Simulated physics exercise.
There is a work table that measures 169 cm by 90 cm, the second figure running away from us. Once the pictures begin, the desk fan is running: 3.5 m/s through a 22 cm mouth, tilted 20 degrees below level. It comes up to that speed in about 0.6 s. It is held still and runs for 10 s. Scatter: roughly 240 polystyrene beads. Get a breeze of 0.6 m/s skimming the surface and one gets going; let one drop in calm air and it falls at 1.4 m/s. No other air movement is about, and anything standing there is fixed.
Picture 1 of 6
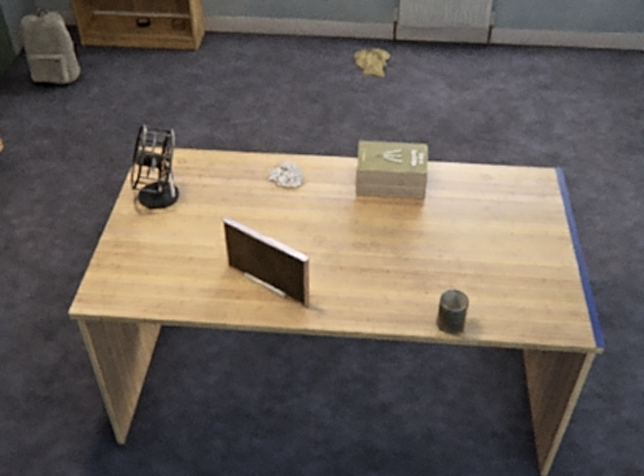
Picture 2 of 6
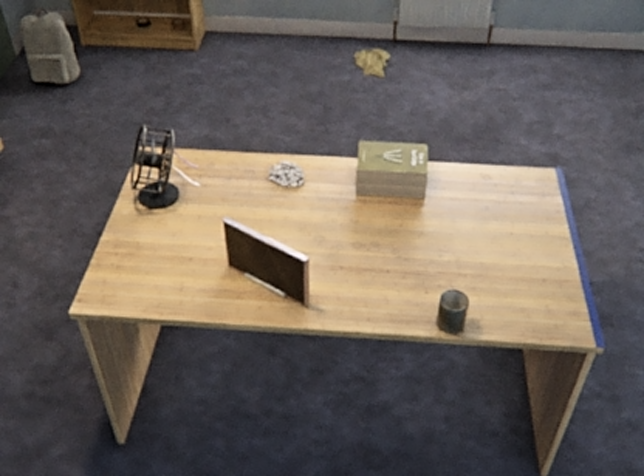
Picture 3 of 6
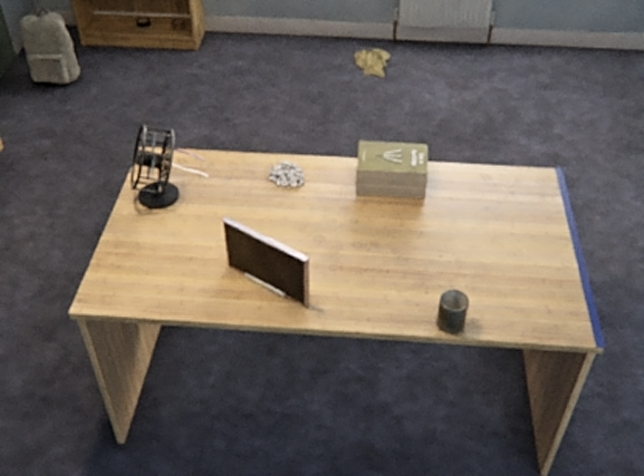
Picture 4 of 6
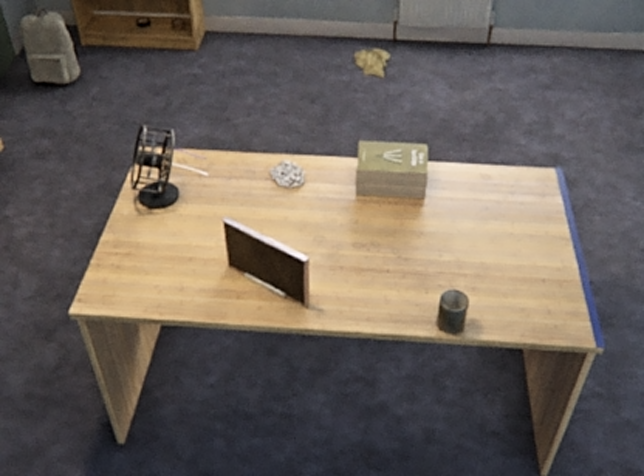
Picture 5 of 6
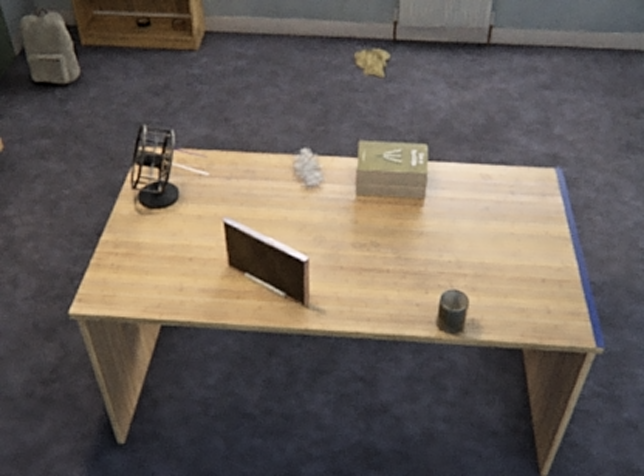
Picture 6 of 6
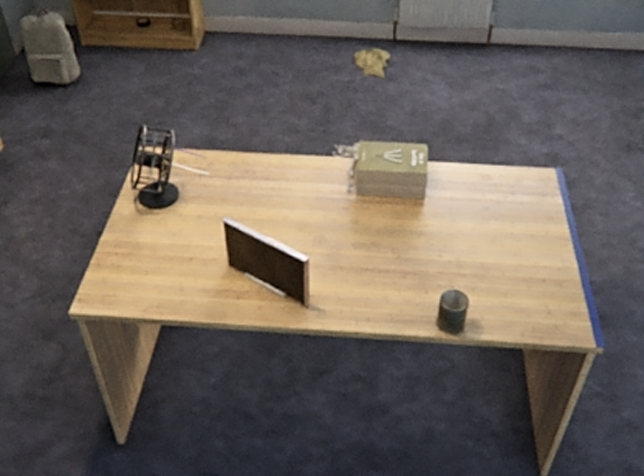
A wooden table holding a laptop, cup, book and small black fan, with a pale bead pile shifting, then sliding right against the book.
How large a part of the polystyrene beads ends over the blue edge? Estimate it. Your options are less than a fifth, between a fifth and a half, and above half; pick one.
Fewer than one in five.
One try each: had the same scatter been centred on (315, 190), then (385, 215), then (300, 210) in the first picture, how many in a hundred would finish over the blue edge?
It goes 60 %, then 100 %, then 80 %.
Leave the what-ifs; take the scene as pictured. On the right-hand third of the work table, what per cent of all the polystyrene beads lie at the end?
I'd put it at about 0 percent.
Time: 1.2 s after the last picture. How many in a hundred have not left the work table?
About 1 % remain.
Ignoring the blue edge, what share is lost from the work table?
That lands at some 100 %.
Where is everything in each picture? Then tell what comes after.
In the first picture, the middle of the polystyrene beads is near (287, 176), none has stirred yet and the mouth of the desk fan is at (152, 160).
In the second picture, the middle of the polystyrene beads is near (288, 175), none has stirred yet and the blue edge is centred on (580, 247).
In the third picture, the middle of the polystyrene beads is near (288, 175), none has stirred yet, the top of a book is at (393, 157) and the top of a laptop is at (265, 238).
In the fourth picture, the middle of the polystyrene beads is near (287, 174) and about 5 % have left their places.
In the fifth picture, the middle of the polystyrene beads is near (309, 169), the farthest in sight from the desk fan is at (315, 156) and all have left their places.
In the sixth picture, the middle of the polystyrene beads is near (360, 156), the farthest in sight from the desk fan is at (359, 145) and all have left their places.
Then, 1.2 s after the last picture, 1 % are on the move or not yet settled, 4 % are over the blue edge.
Then, 2.4 s after the last picture, 0 % are on the move or not yet settled, 5 % are over the blue edge.
Then, 4.7 s after the last picture, 0 % are on the move or not yet settled, 5 % are over the blue edge.
Then, 9.2 s after the last picture, at the end, 5 % are over the blue edge.
